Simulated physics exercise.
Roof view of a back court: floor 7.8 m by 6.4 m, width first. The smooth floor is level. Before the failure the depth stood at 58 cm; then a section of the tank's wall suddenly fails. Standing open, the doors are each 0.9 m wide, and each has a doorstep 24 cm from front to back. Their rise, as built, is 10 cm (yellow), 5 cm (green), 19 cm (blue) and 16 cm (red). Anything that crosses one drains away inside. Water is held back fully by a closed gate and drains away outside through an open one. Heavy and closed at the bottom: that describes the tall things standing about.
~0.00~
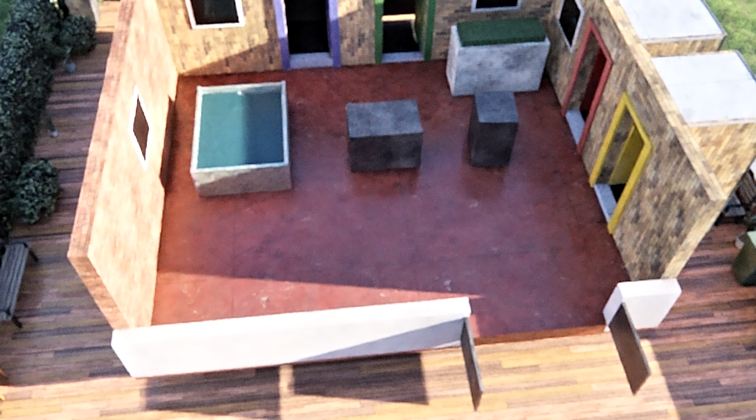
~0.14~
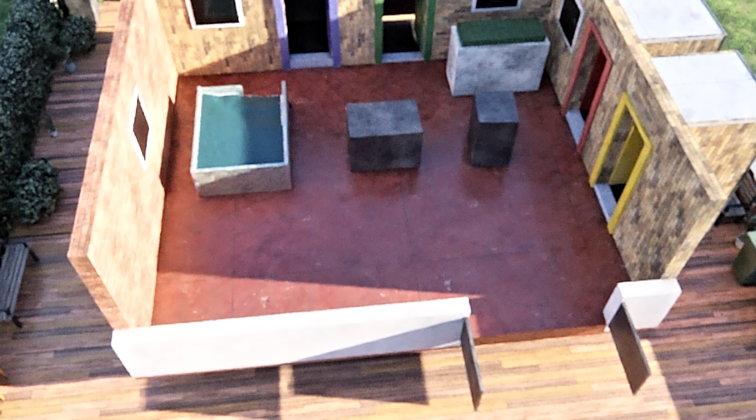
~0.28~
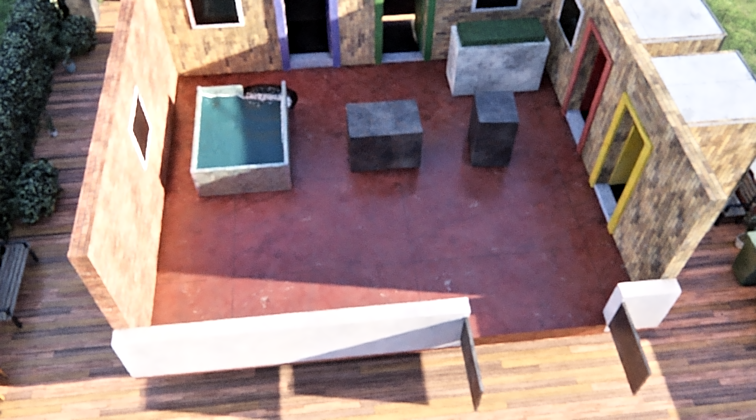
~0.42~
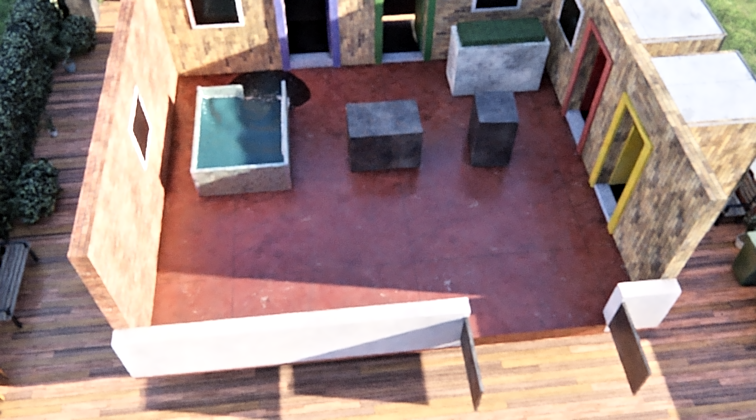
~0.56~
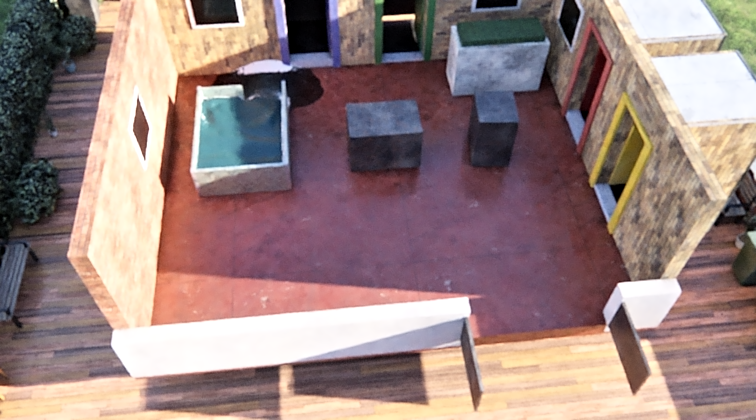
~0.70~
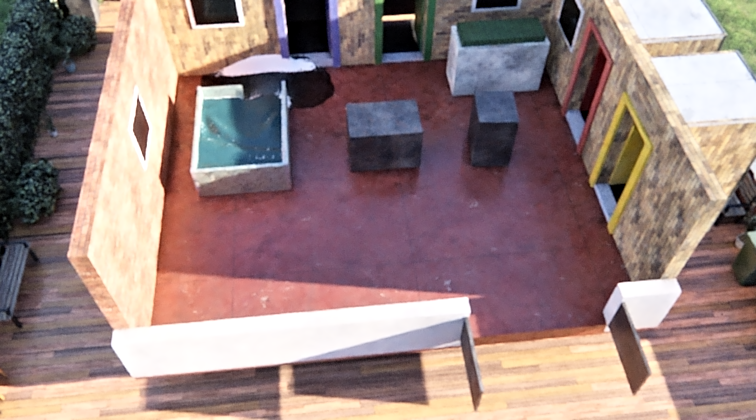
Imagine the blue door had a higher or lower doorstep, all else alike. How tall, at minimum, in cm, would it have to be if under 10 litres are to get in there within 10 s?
It would need to be about 23 cm tall.
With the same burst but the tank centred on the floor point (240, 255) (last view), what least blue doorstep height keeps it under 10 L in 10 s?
In that case about 14.0 cm.
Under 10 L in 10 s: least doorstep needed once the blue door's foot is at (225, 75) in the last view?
Minimum: Close to 23 cm.
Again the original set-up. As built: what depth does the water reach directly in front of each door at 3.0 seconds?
Depth (cm): Yellow 0 / green 6 / blue 17 / red 0.
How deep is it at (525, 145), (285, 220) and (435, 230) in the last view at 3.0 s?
Respectively 0 cm, 0 cm and 0 cm.
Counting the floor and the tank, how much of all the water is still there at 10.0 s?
Share still there: Approx. 96 percent.
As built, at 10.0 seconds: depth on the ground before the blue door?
Some 6.0 cm.
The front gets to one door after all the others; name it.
Yellow.
After 1.4 s water covers 10 % of the floor, deepest (39 cm) near (265, 73); 26 cm at the blue door, 4 litres in over its 19 cm doorstep.
After 3.0 s water covers 25 % of the floor, deepest (25 cm) near (178, 79); 17 cm at the blue door, 22 litres in over its 19 cm doorstep.
After 10.0 s water covers 85 % of the floor, deepest (9 cm) near (178, 79); 6 cm at the blue door, 23 litres in over its 19 cm doorstep.
At the blue door as built, the water arrived by 0.7 s and peaked near 26 cm at 1.4 s.
Run again over the same 10 s with other heights there, 21 litres in over 19.5 cm, 3 litres over 26.5 cm. The limit of 10 litres is kept from about 23 cm up.
